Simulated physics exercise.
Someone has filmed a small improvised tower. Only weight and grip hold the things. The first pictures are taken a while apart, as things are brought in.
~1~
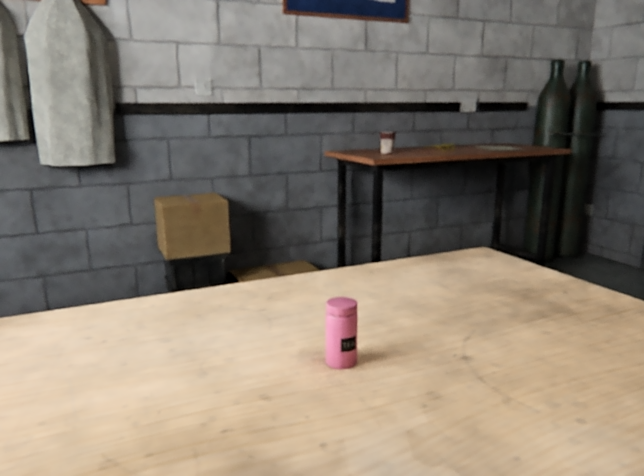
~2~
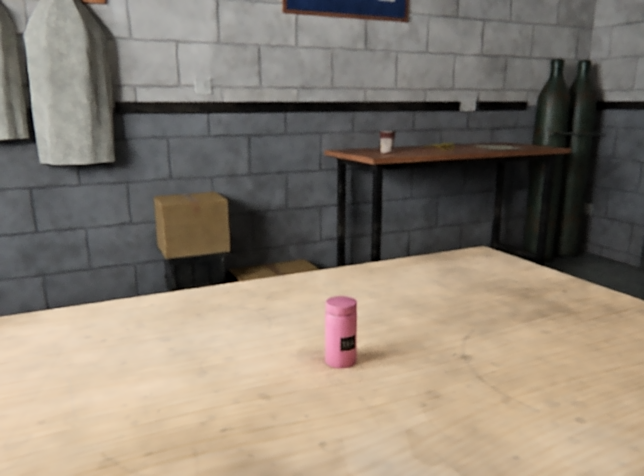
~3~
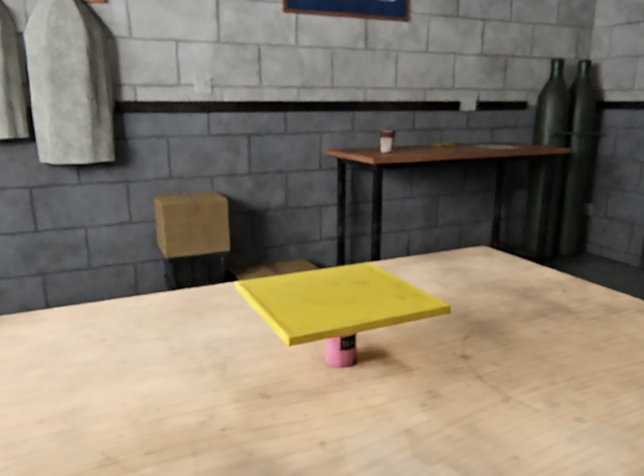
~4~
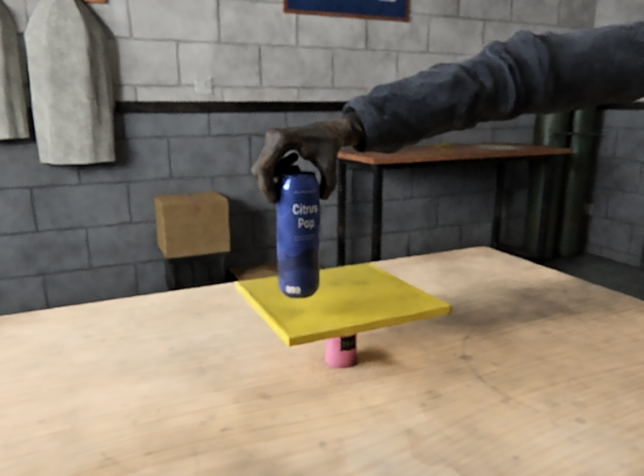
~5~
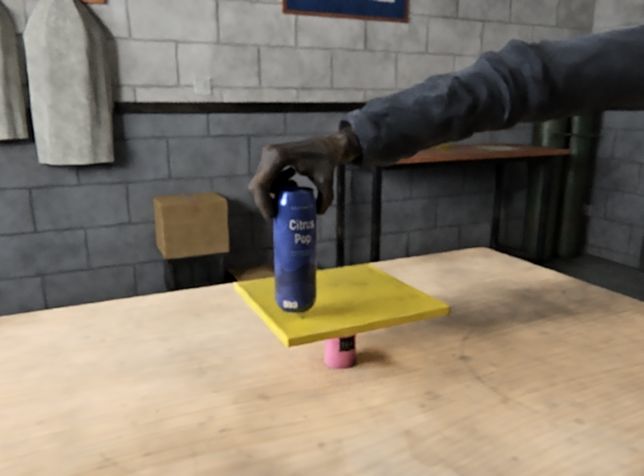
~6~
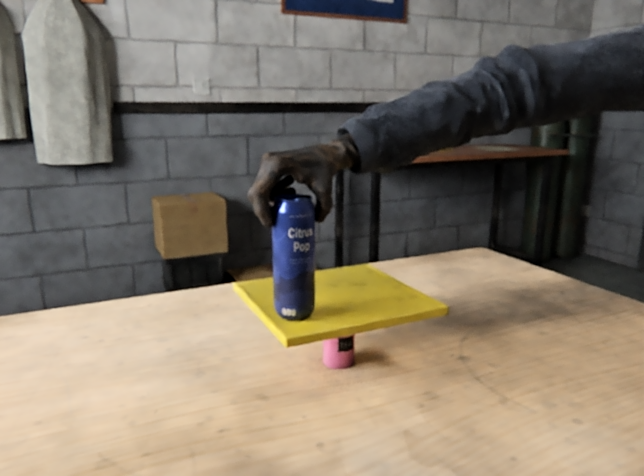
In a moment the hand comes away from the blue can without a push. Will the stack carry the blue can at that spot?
It loses its balance.
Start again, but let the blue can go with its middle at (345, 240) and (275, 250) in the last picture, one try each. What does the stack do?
In the first case it keeps its balance; in the second case it loses its balance.
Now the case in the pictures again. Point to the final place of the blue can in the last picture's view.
Around (165, 379).
Then, 0.30 s after the last picture, blue can now fallen; yellow lid tipped 45° from how it was.
Then, 0.50 s after the last picture, yellow lid tipped 43° from how it was; pink shaker slid about its own width.
Then, 0.90 s after the last picture, yellow lid now fallen; pink shaker slid about its own width.
At rest, fallen, blue can and yellow lid; moved from the start, pink shaker. Seen from the same camera at the end, blue can near (166, 379). The stack comes apart.
